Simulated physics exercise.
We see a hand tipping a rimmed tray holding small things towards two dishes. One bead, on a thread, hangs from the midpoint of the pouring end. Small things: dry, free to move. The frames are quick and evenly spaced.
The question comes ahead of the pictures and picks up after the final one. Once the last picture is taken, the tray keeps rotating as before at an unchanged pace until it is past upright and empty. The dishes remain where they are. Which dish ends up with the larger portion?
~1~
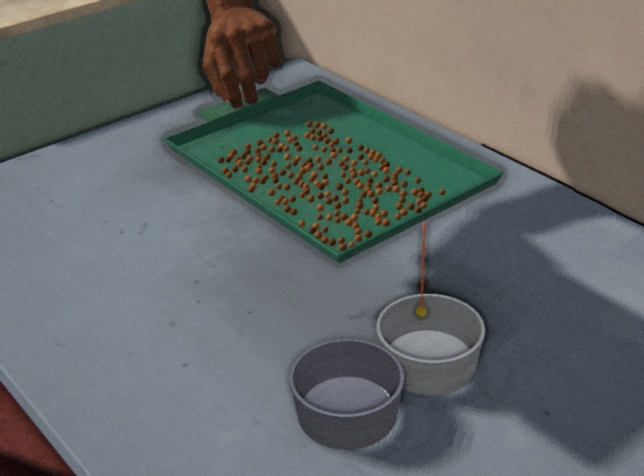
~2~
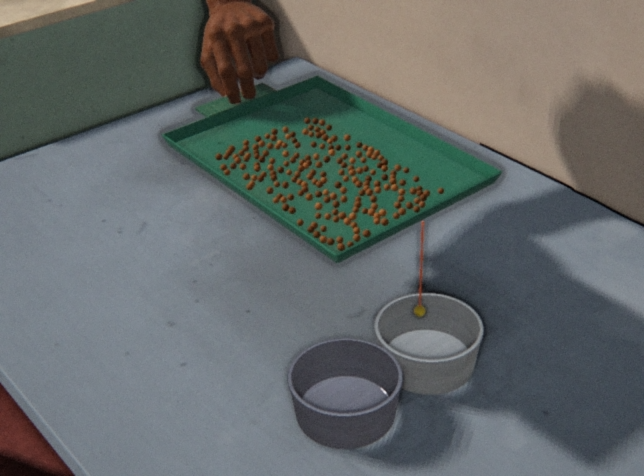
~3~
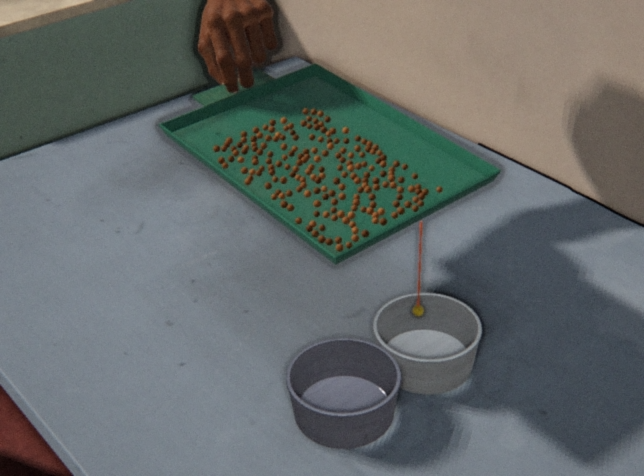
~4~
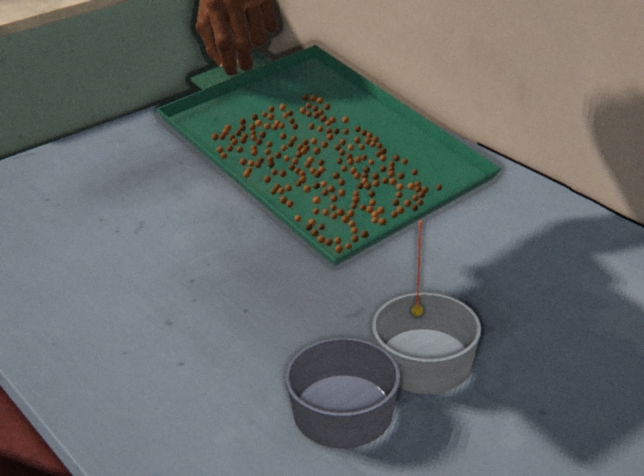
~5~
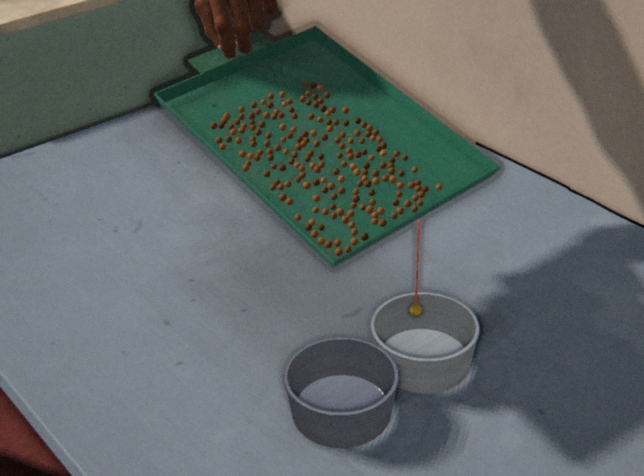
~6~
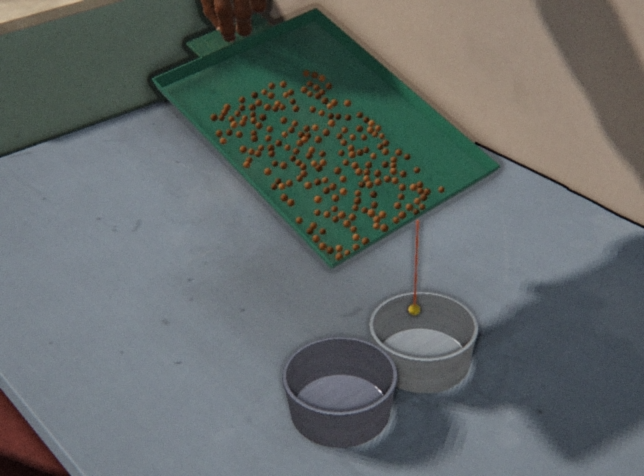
The left-hand dish.
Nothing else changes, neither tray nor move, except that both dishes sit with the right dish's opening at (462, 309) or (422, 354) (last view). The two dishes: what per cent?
Roughly 80 % and then 80 %.
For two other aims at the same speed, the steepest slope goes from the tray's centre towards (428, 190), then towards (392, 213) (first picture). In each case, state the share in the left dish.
Lab note: Try 1 = 0 %, try 2 = 40 %.
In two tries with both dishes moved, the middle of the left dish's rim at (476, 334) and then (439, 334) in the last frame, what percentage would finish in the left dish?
Respectively 0 % and 20 %.
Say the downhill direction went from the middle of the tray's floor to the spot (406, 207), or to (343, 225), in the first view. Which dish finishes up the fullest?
Case one: The dish at right. Case two: The dish at left.
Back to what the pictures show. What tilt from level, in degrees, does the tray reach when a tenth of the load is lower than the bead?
Somewhere near 60°.
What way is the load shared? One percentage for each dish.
Left 80 per cent, right 10 per cent.
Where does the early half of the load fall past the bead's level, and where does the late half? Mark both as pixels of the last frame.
Around (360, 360) at first; around (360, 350) after that.
Shortly afterwards, tray tipped steeply; near two thirds on the tray; a little in the left dish; only a few in the right dish; only a few outside both; near a quarter in the air.
Next, tray tipped right over; only a few on the tray; near two thirds in the left dish; a little in the right dish; a little outside both; a little in the air.
Some moments later, tray tipped past a quarter turn; the bulk in the left dish; a little in the right dish; a little outside both.
In the end, tray tipped past a quarter turn; the bulk in the left dish; a little in the right dish; a little outside both.
